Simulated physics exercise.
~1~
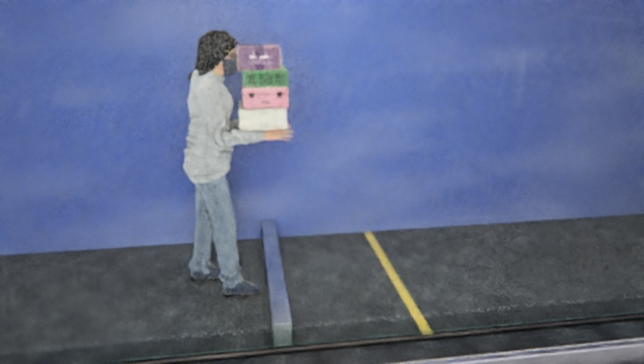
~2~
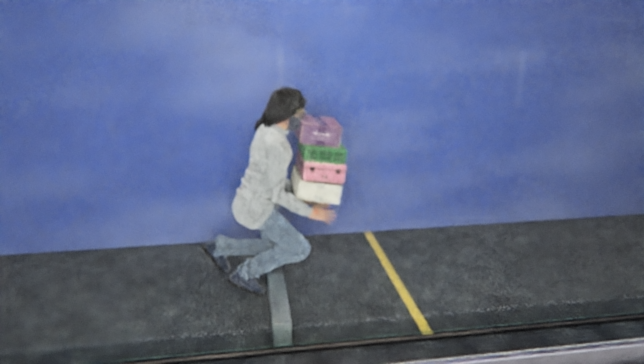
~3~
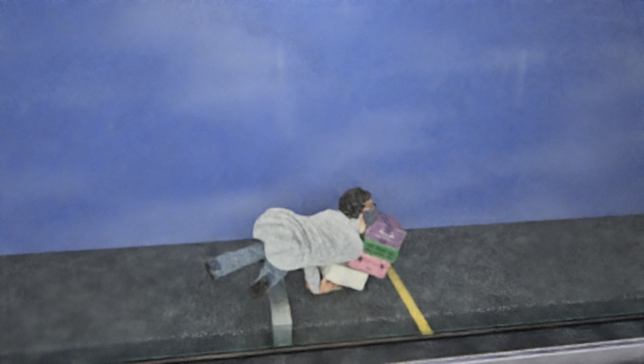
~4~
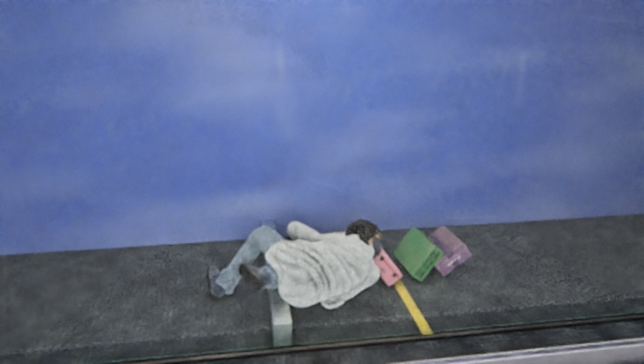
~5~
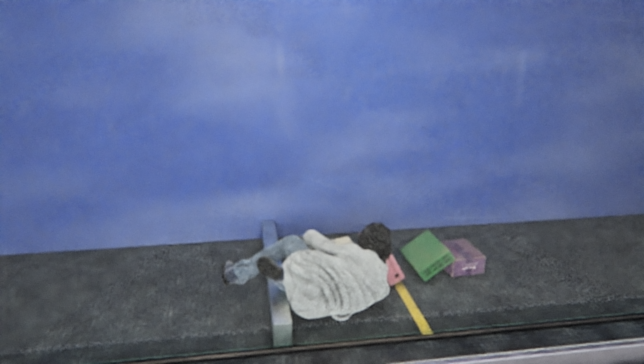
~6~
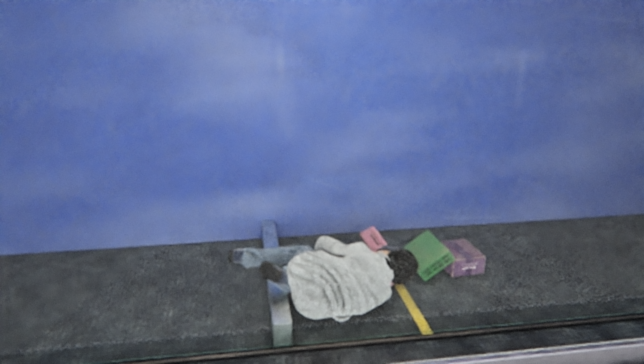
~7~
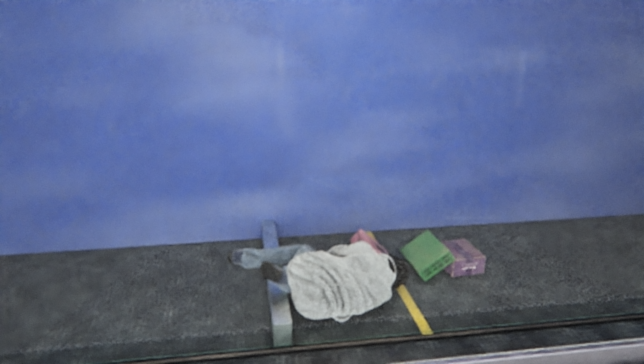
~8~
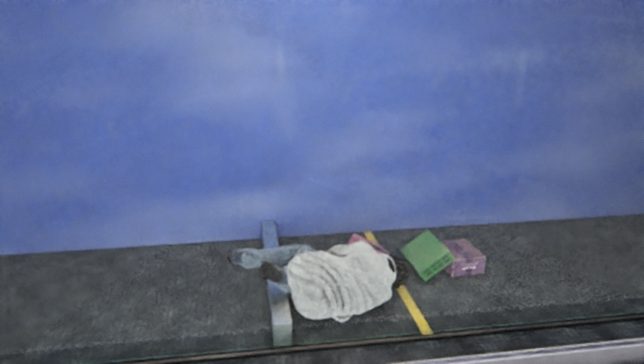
On a dark tram floor against a blue wall, a passenger carrying four stacked boxes pitched forward over a low rail and fell, spilling the pile; the green and purple ones landed past the yellow line, while the passenger's head stopped short of it.
